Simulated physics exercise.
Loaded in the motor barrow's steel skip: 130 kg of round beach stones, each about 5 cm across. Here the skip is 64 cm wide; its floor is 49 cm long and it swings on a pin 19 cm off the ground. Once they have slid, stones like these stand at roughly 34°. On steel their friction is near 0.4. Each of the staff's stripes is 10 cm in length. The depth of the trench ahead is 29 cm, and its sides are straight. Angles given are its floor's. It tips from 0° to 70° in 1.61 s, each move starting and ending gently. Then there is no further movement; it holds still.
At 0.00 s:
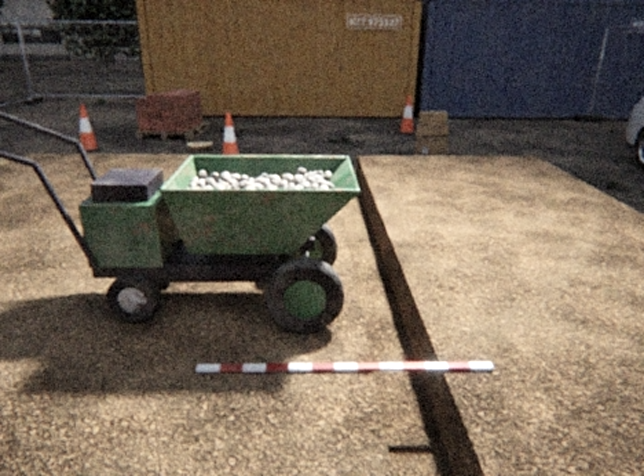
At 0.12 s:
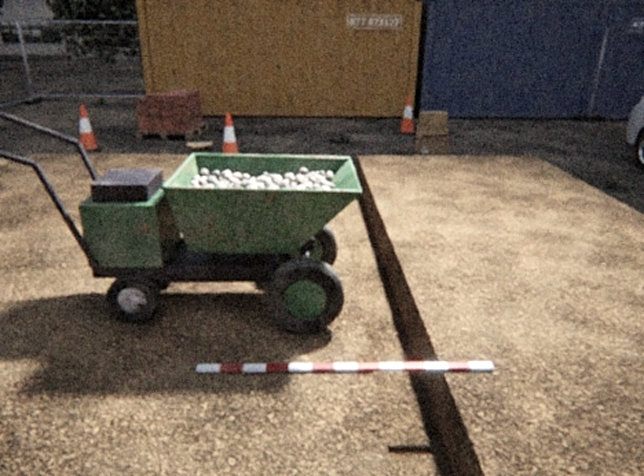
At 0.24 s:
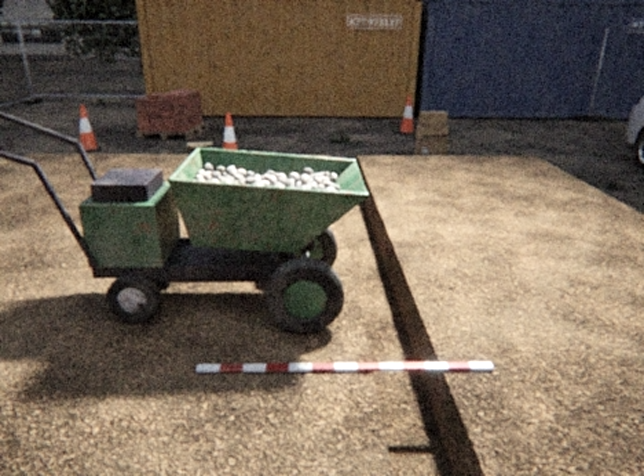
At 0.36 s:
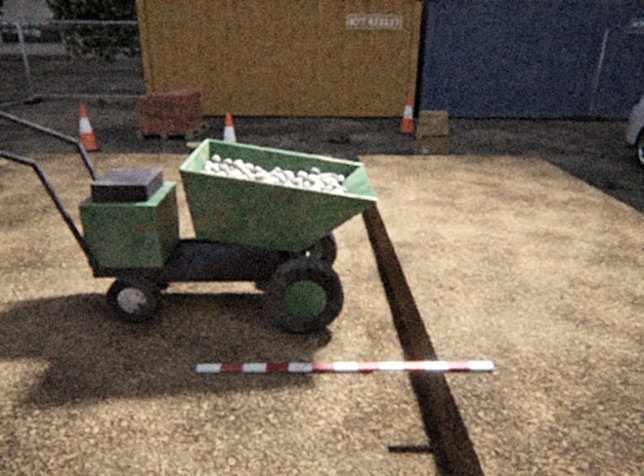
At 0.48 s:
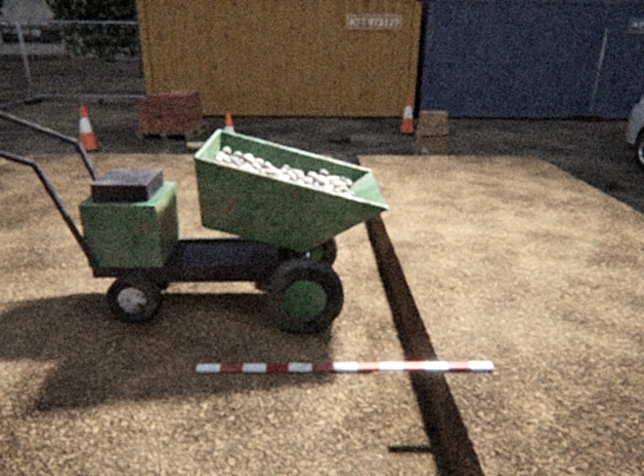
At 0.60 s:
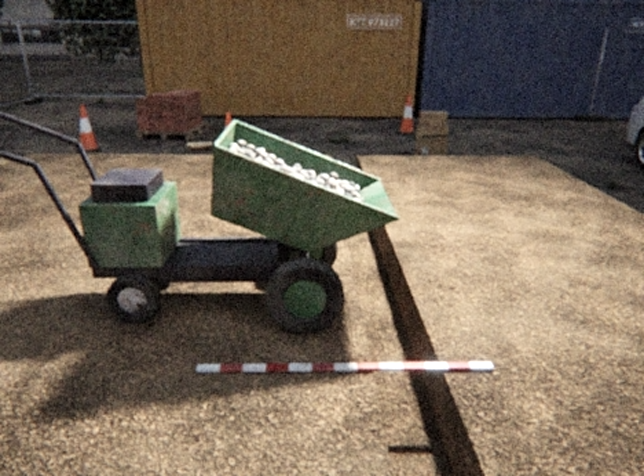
The green skip on a small motor barrow, loaded with pale round stones, tilted slowly at first and then more steadily, its back rising and its front lip dipping rightward over a narrow trench.
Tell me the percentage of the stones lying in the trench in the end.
Close to 20 %.
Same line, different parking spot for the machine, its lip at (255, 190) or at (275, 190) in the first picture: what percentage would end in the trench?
From the first spot near 85, from the second near 100 per cent.
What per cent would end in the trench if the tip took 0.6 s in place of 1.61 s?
That would give about 10 percent.
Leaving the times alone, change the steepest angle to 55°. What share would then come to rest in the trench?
Then about 20 per cent.
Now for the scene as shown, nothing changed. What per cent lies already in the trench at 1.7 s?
Around 0 per cent of it.
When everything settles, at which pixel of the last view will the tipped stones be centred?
Roughly (460, 298), I'd say.
After 1.2 s the floor is at 59°; 100 % in the skip; the foremost stones are at (429, 264).
After 1.7 s the floor is at 70°; 41 % in the skip, 1 % in the trench, 58 % past the trench; the foremost stones are at (544, 308).
After 2.1 s the floor is at 70°; 13 % in the skip, 5 % in the trench, 82 % past the trench; the foremost stones are at (599, 305).
After 4.0 s the floor is at 70°; 0 % in the skip, 20 % in the trench, 80 % past the trench; the foremost stones are at (613, 297).
